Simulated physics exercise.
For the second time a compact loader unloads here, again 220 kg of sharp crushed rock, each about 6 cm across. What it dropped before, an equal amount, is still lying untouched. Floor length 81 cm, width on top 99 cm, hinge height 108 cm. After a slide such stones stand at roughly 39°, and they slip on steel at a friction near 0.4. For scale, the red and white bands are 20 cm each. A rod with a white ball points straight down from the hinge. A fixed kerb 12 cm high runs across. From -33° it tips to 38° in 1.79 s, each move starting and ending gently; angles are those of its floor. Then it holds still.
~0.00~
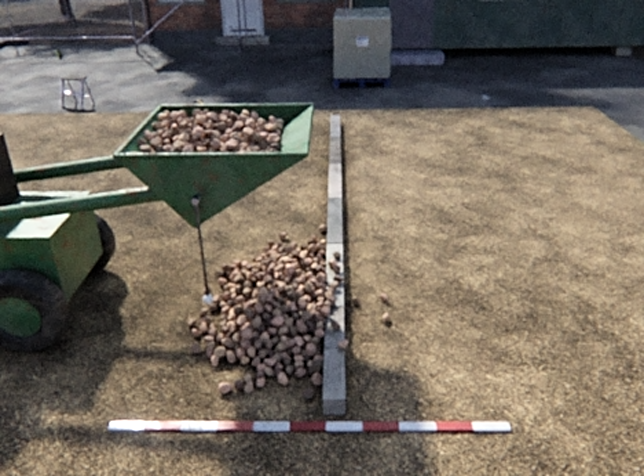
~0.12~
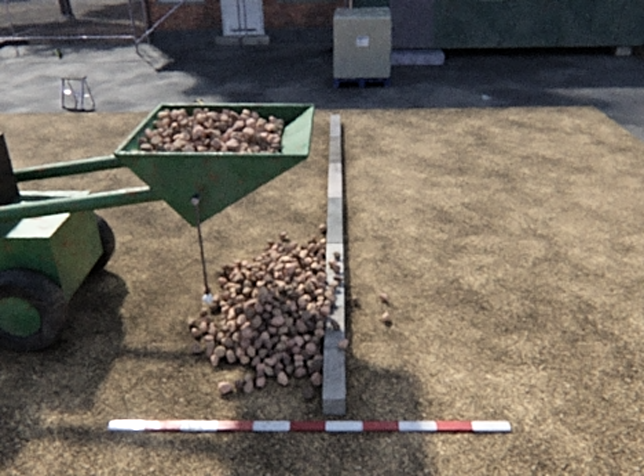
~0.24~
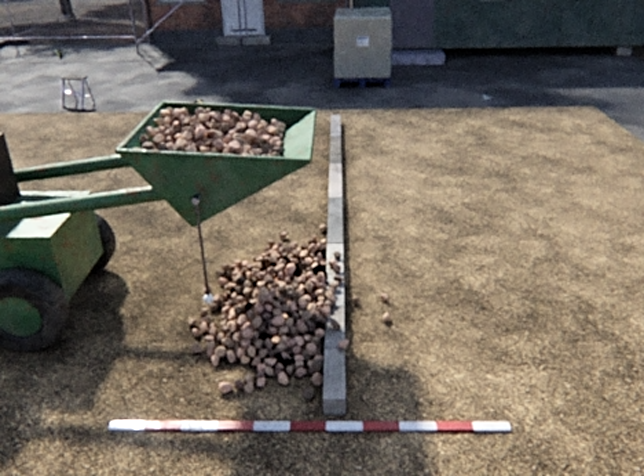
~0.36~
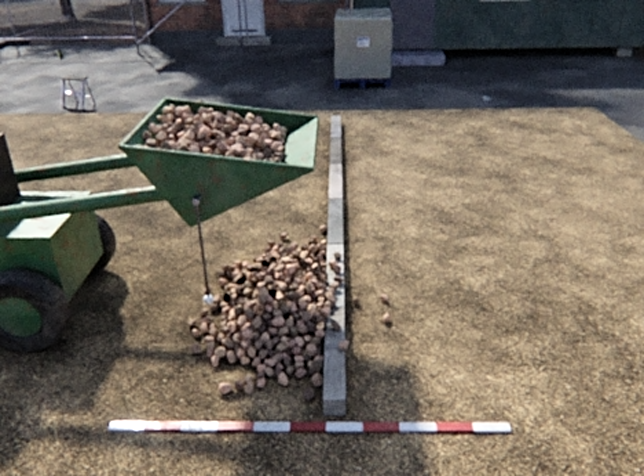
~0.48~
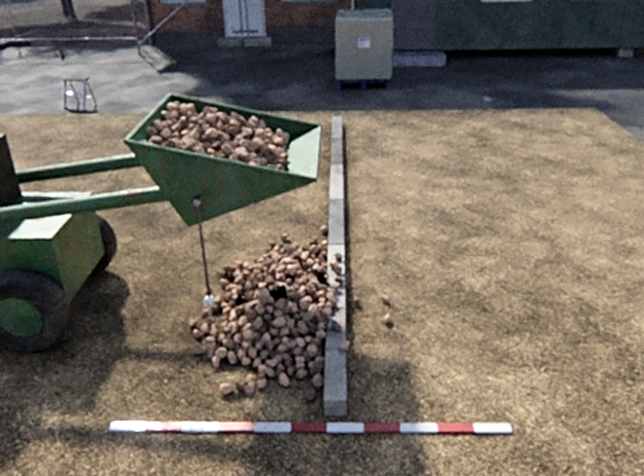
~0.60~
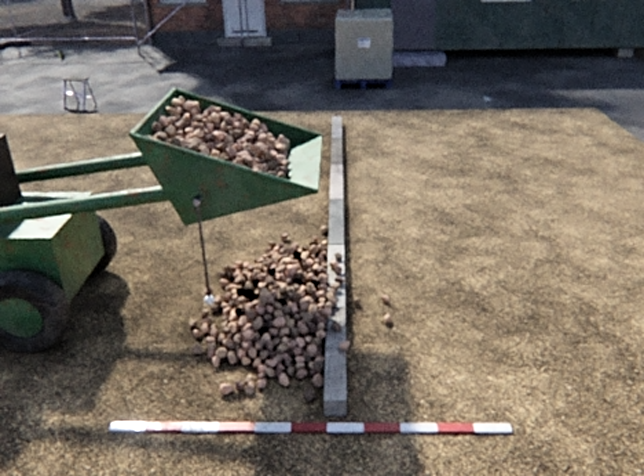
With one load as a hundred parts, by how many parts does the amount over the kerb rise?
Close to 62 parts in a hundred.
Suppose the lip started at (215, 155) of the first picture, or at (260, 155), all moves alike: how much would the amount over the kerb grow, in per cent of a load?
About 0 and 15 per cent.
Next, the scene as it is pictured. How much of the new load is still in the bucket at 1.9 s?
About 45 per cent.
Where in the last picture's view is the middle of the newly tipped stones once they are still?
Their middle is at about (358, 293).
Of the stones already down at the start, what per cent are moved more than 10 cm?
Roughly 0 per cent of them.
After 1.3 s the floor is at 27°; in per cent of one load, 100 in the bucket, 100 on this side of the kerb, 0 over the kerb; the foremost stones are at (353, 298).
After 1.9 s the floor is at 38°; in per cent of one load, 47 in the bucket, 149 on this side of the kerb, 4 over the kerb; the foremost stones are at (375, 298).
After 2.2 s the floor is at 38°; in per cent of one load, 8 in the bucket, 154 on this side of the kerb, 38 over the kerb; the foremost stones are at (427, 295).
After 4.6 s the floor is at 38°; in per cent of one load, 0 in the bucket, 138 on this side of the kerb, 62 over the kerb; the foremost stones are at (494, 302). Net gain over the kerb, 62.
